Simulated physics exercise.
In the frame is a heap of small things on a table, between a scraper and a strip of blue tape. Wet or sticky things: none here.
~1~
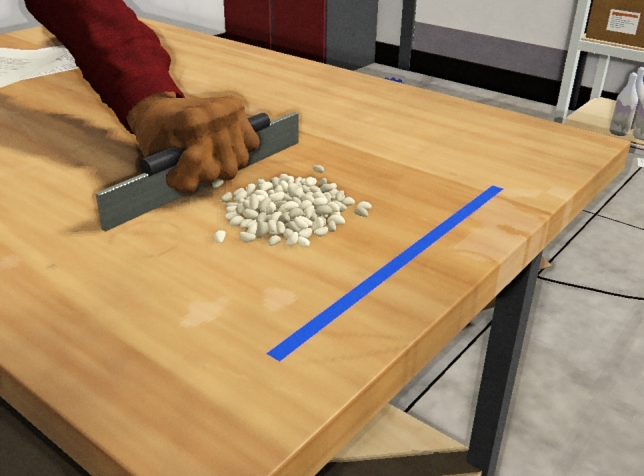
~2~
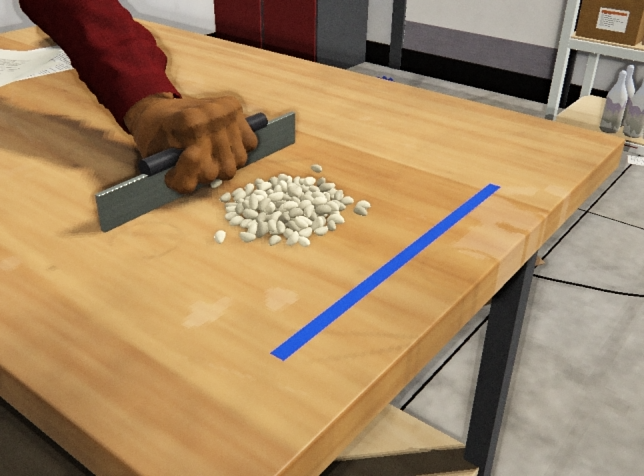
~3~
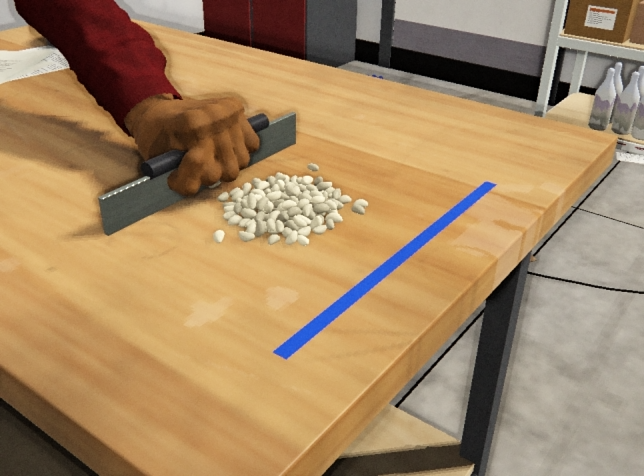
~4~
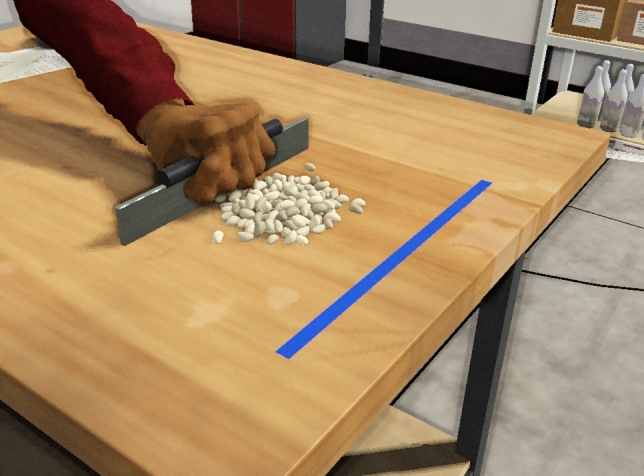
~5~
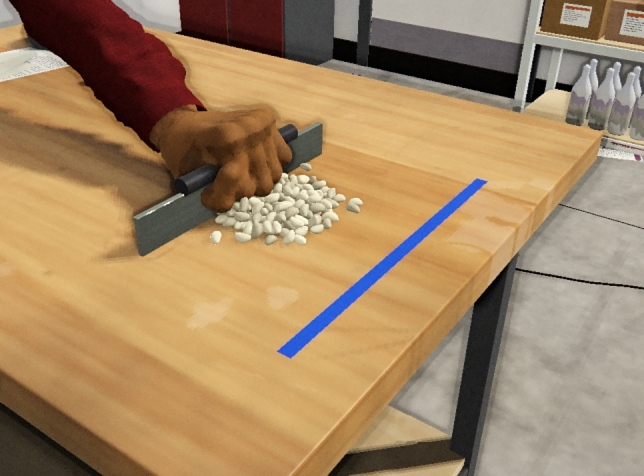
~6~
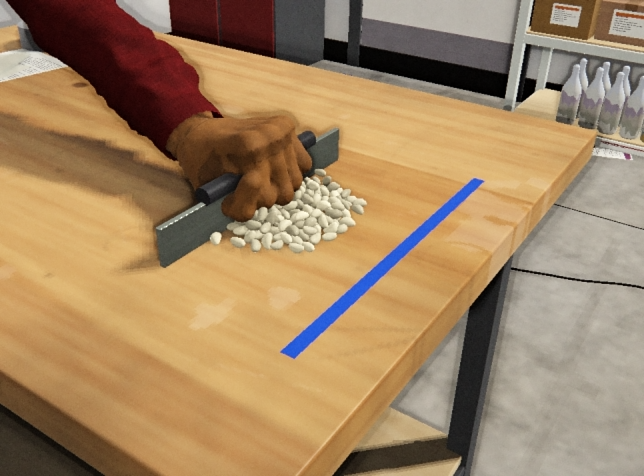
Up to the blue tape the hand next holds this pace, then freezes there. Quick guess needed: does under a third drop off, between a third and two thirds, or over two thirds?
My guess is under a third.
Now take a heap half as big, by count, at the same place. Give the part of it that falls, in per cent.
I'd expect around 10 per cent.
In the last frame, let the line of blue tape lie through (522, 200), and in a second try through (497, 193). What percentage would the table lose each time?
Roughly 100 per cent the first time and 60 per cent the second.
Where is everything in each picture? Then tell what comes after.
The first picture shows scraper (118, 204), at rest; blue tape (490, 193), about a palm's width from the edge; edge at (472, 289); the heap (289, 211), white beans.
The second picture shows scraper (117, 205), at rest.
The third picture shows scraper (120, 207); the heap (286, 209).
The fourth picture shows scraper (137, 217).
The fifth picture shows scraper (155, 226); the heap (285, 210), about a tenth pushed along.
The sixth picture shows scraper (176, 237); blue tape (472, 186); edge at (469, 280); the heap (291, 211), almost all pushed along.
Just after the last frame, scraper still moving, near (334, 195); heap all on the table, its front near (412, 256).
A moment on, scraper stopped at the blue tape; heap about a tenth over the edge.
Further on, scraper stopped at the blue tape; heap roughly a quarter over the edge.
When it is over, scraper stopped at the blue tape; heap roughly a quarter over the edge.
